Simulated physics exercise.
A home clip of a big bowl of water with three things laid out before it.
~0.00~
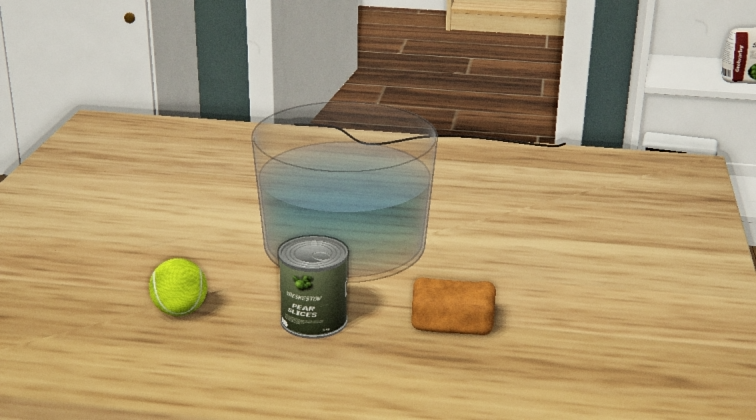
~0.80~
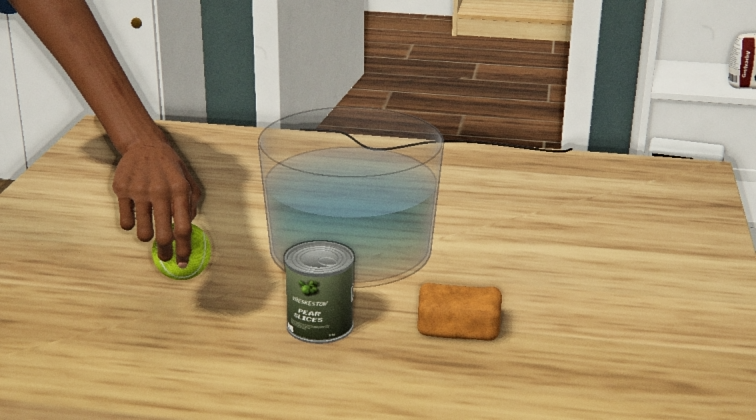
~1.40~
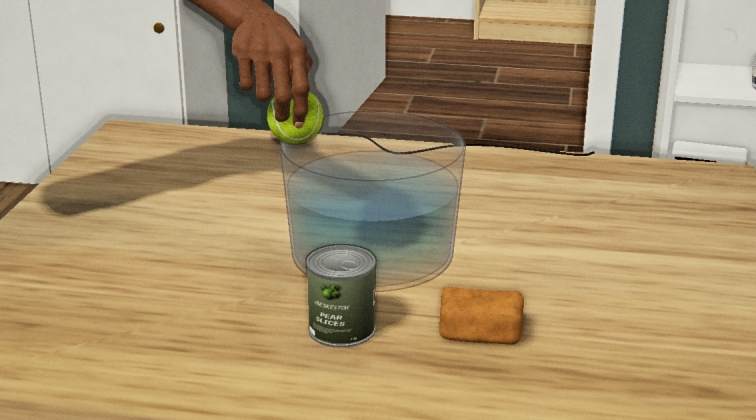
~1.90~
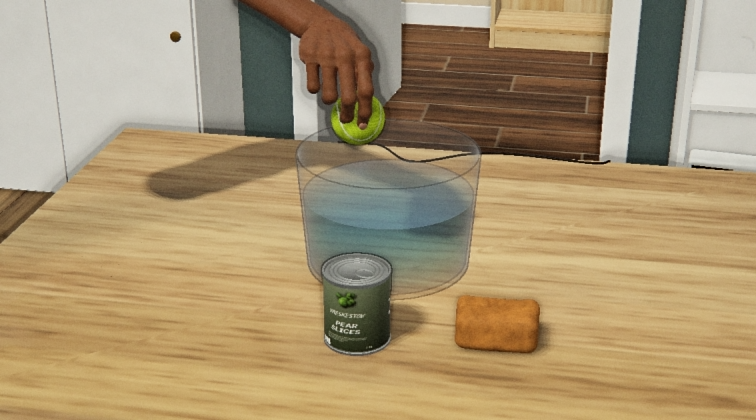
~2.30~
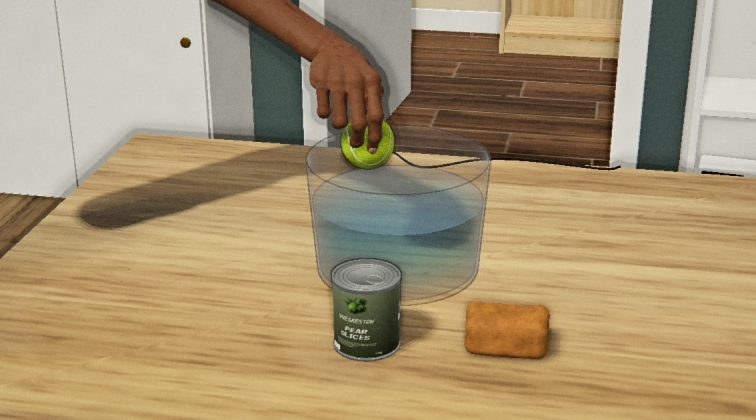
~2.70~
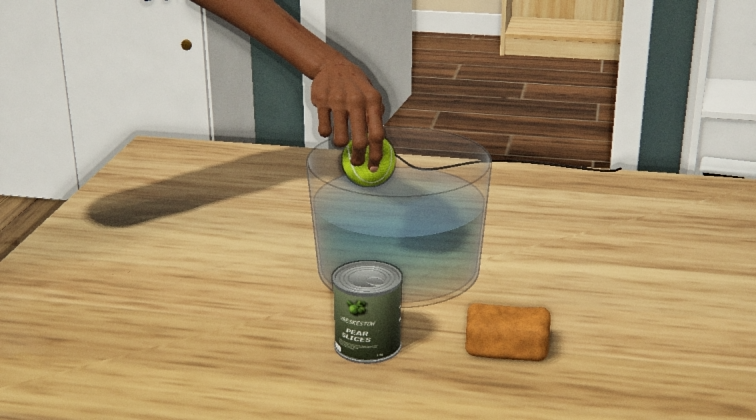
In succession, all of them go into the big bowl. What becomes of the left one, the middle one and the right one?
Taking them in turn, the left one keeps afloat, the middle one goes under and the right one keeps afloat.
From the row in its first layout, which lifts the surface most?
Answer: The central body.
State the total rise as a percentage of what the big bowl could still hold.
I'd say around 26 in a hundred.
Around 4.0 s, the tennis ball bobs at the top.
Around 8.0 s, the tin of food ends at the bottom.
Around 12.0 s, the bread roll bobs at the top; afloat, tennis ball and bread roll.
